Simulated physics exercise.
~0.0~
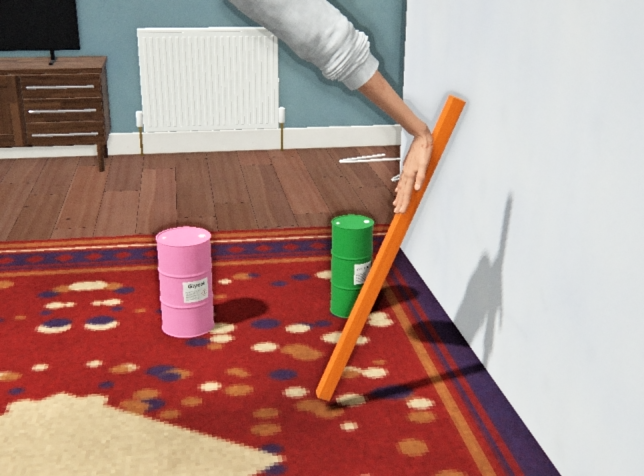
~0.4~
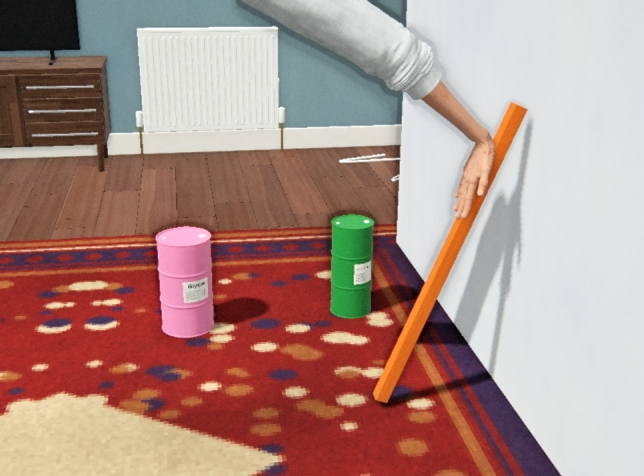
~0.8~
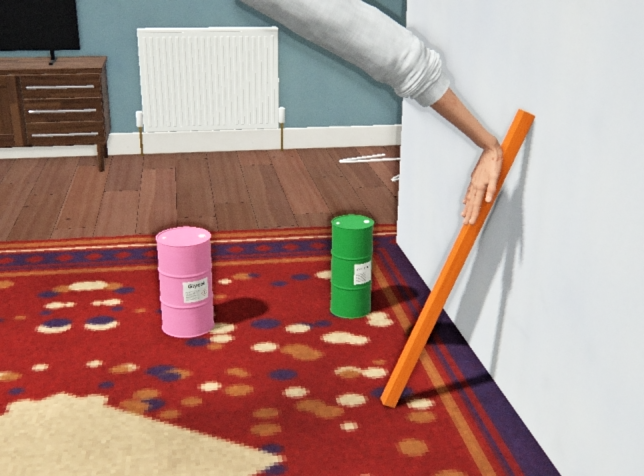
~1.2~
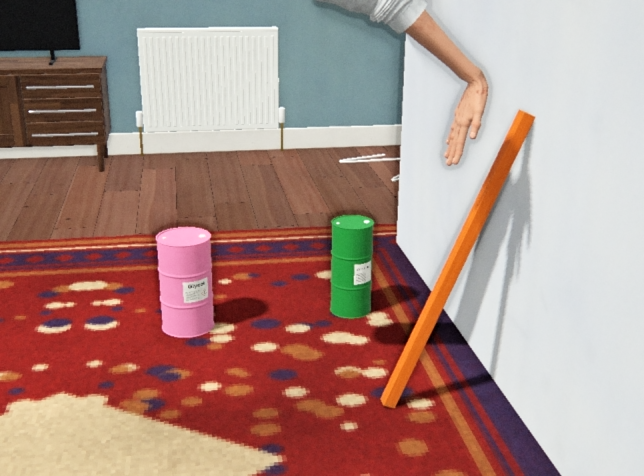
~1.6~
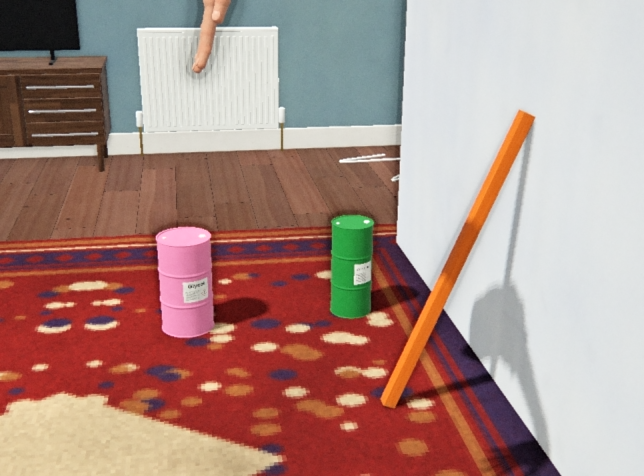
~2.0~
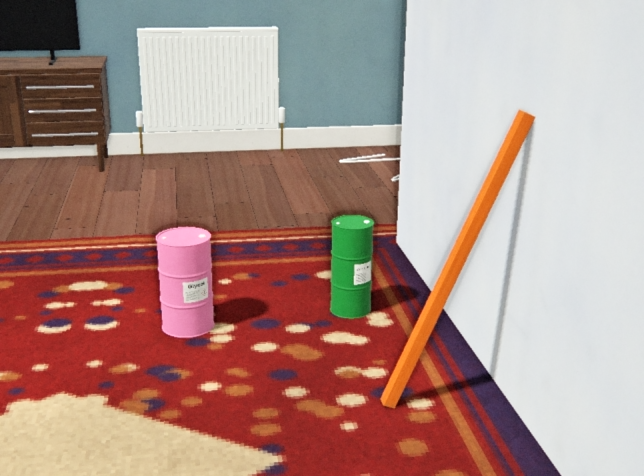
A hand leaning an orange pole against a white wall beside pink and green canisters, then withdrawing as the pole stays propped.
